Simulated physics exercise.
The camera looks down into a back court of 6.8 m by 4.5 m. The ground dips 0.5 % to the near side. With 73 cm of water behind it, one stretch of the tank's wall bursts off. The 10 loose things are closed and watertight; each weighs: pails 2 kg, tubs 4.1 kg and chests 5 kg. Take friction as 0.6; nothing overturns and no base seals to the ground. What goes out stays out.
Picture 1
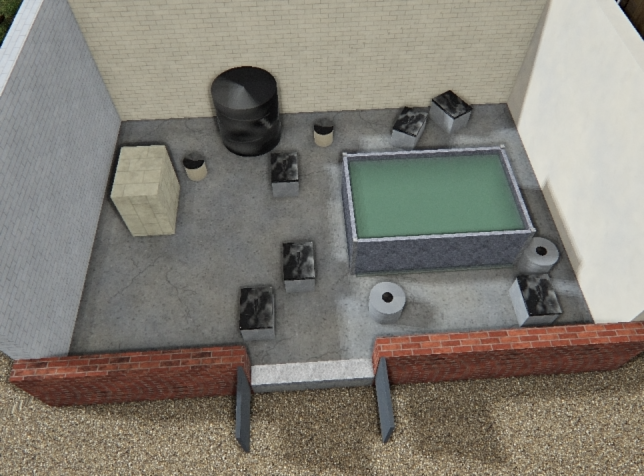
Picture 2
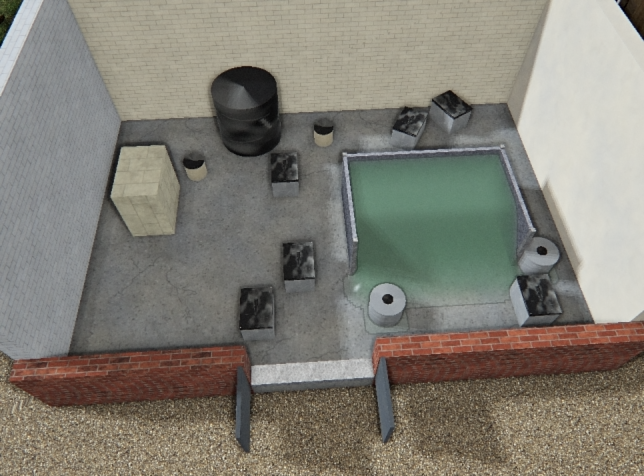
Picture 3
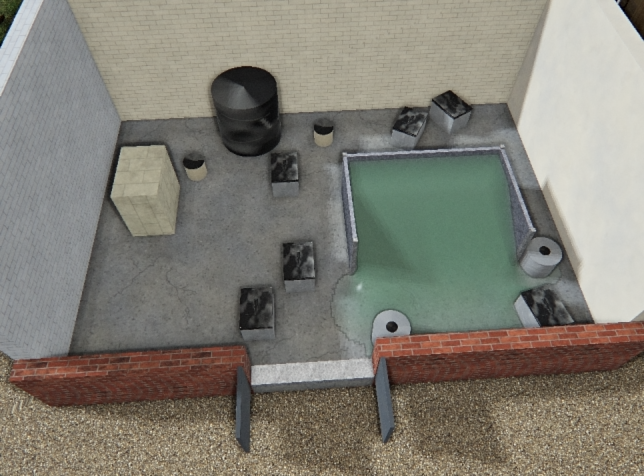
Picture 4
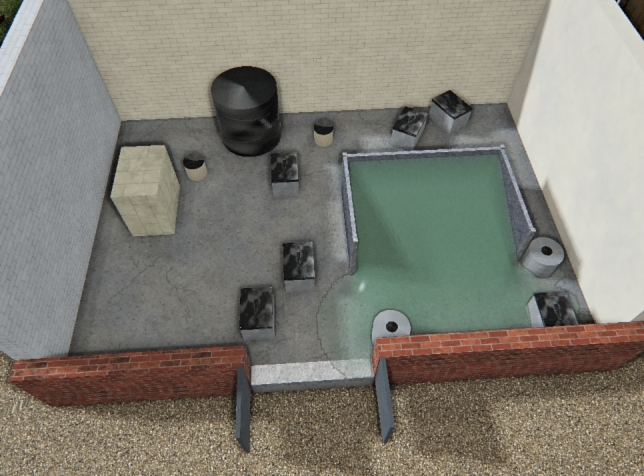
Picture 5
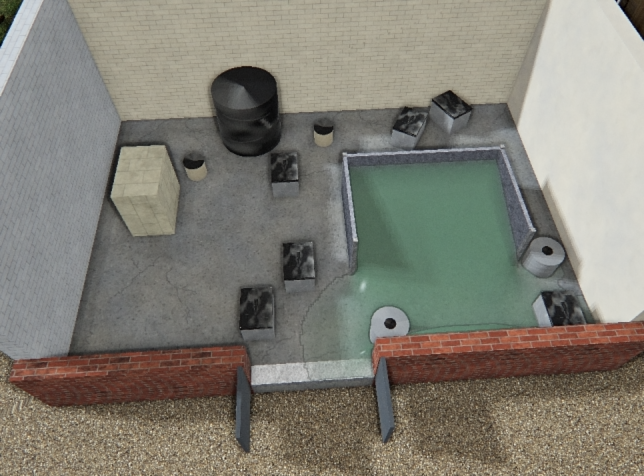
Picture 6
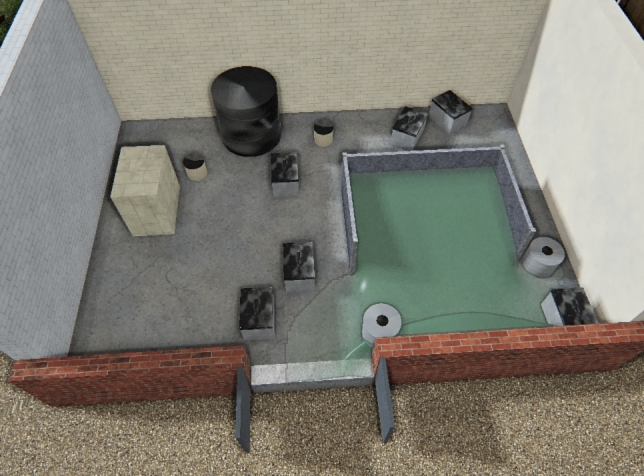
In a walled court, green water spreads from an opened tank, shifting a tub and a chest.
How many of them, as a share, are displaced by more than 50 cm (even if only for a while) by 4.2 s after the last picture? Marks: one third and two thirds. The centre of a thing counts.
Share: At least two thirds.
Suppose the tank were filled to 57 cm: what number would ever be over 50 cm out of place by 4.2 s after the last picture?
In that case 7 of them.
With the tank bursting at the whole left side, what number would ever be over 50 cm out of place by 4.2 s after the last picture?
In that case 4 of them.
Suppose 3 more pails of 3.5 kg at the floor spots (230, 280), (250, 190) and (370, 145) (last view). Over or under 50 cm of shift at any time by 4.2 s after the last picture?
In turn: Over, short of it, more.
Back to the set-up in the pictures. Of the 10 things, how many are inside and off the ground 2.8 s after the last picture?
I count 5.
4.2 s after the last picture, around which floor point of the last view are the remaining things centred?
Around (264, 187).
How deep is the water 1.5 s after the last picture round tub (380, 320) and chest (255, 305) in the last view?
Roughly 5 and 3 cm.
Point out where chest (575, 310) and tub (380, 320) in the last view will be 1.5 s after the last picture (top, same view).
Near (530, 190) and (135, 311).
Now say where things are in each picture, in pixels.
In the first frame, a tub at (388, 297) rests on the ground; a chest at (539, 294), on the bottom; 3.2 m2 under water; 0 of 10 have shifted.
In the second frame, a tub at (388, 299), on the bottom; a chest at (539, 294), on the bottom; 4.4 m2 under water; 0 of 10 have shifted.
In the third frame, a tub at (392, 327) rests on the ground, 41 cm from its start; a chest at (547, 307) rests on the ground, 19 cm from its start; 5.8 m2 under water; 2 of 10 have shifted.
In the fourth frame, a tub at (392, 327) floats, 43 cm from its start; a chest at (558, 312), on the bottom, 31 cm from its start; water covers 7.0 m2; 3 of 10 have shifted.
In the fifth frame, a tub at (390, 324) floats, 43 cm from its start; a chest at (565, 311) floats, 35 cm from its start; 7.5 m2 under water; 3 of 10 have shifted.
In the sixth frame, a tub at (382, 321) floats, 43 cm from its start; a chest at (576, 308), on the bottom, 43 cm from its start; 7.7 m2 under water; 3 of 10 have shifted.
Then, 0.4 s after the last picture 2 of 10 are over 50 cm from their spots; 2 afloat.
Then, 1.5 s after the last picture 4 of 10 are over 50 cm from their spots; 3 afloat.
Then, 2.8 s after the last picture 6 of 10 are over 50 cm from their spots; 5 afloat.
Then, 4.2 s after the last picture 8 of 10 are over 50 cm from their spots, and 8 have been at some point; 6 afloat.
